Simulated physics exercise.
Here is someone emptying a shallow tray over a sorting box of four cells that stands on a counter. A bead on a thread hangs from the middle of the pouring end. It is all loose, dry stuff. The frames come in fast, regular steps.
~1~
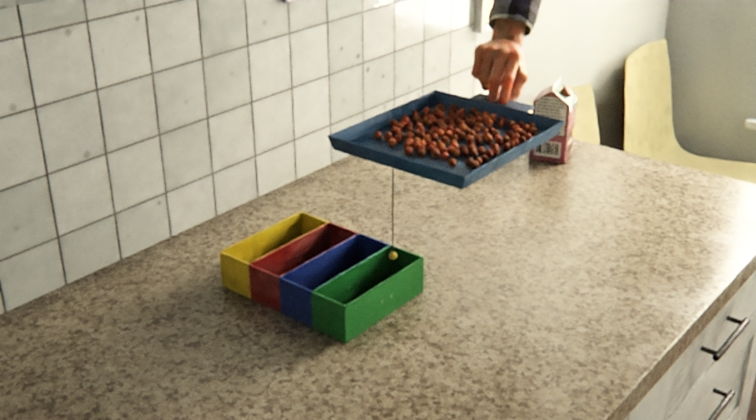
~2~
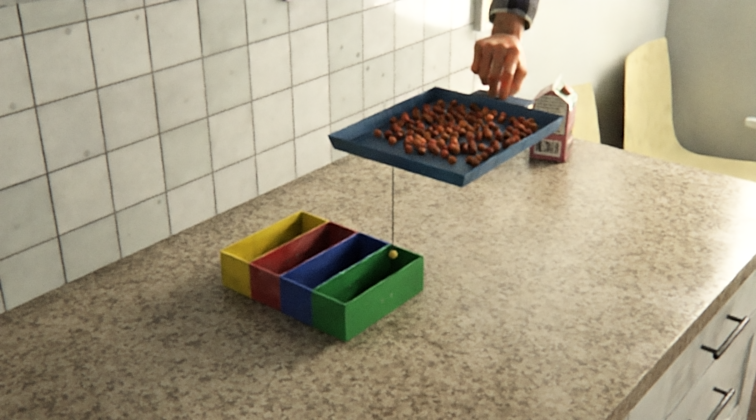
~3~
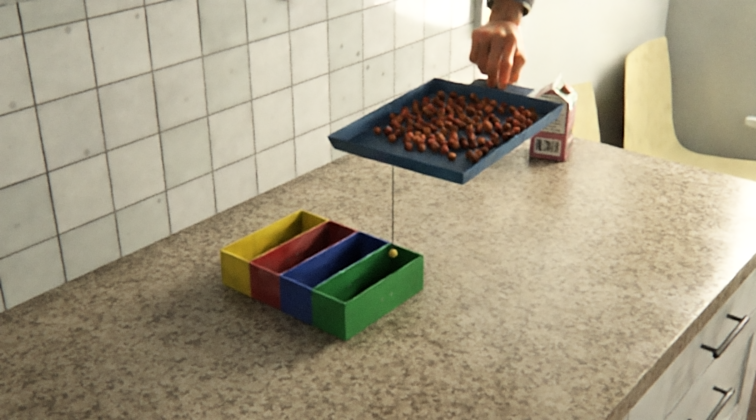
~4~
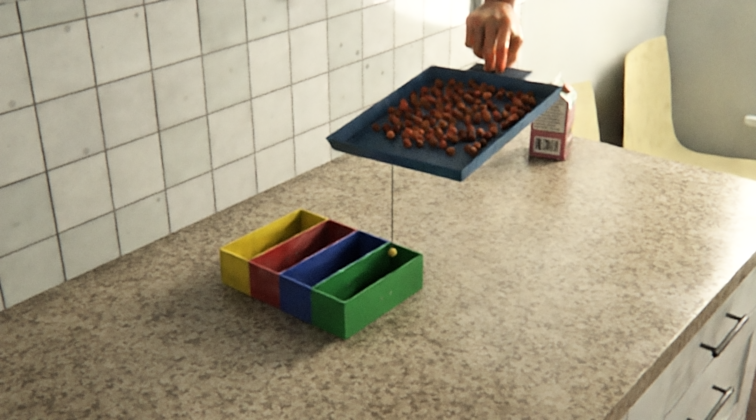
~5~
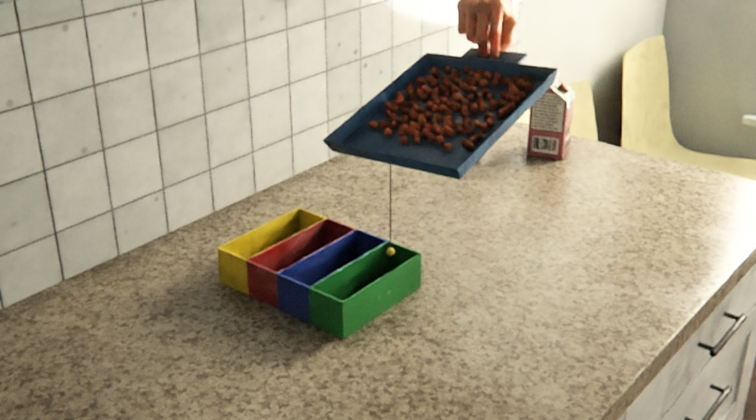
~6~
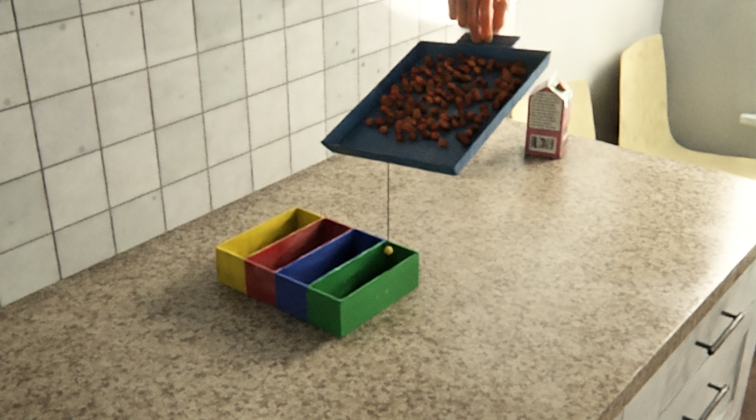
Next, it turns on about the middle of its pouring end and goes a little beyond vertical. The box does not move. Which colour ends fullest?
It favours the blue compartment.
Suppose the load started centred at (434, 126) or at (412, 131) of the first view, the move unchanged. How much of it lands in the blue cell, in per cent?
The first gives 40 %, the second 50 %.
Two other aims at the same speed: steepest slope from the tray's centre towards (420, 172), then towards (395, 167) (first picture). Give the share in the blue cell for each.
Near 0 % and 30 %.
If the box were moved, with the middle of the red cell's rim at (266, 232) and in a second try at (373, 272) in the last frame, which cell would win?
One: The cell in green. Two: The yellow cell.
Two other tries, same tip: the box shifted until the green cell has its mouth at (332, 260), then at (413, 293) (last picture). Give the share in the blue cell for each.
In turn 30 and 20 in a hundred.
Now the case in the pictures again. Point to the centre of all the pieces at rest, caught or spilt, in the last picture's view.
Roughly at (327, 290).
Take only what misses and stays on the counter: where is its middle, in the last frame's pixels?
Close to (364, 336).
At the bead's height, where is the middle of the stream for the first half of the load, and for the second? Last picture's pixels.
Around (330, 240) and then (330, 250).
Shortly afterwards, tray tipped steeply; all but a few on the tray; only a few falling or outside the box.
Next, tray tipped past a quarter turn; near two thirds on the tray; a little in the blue cell; a little in the green cell; only a few in the red cell; only a few in the yellow cell; a little falling or outside the box.
Some moments later, tray tipped past a quarter turn; near half in the blue cell; near a quarter in the green cell; near a quarter in the red cell; only a few in the yellow cell; a little falling or outside the box.
In the end, tray tipped past a quarter turn; near half in the blue cell; near a quarter in the green cell; near a quarter in the red cell; only a few in the yellow cell; a little outside the box.
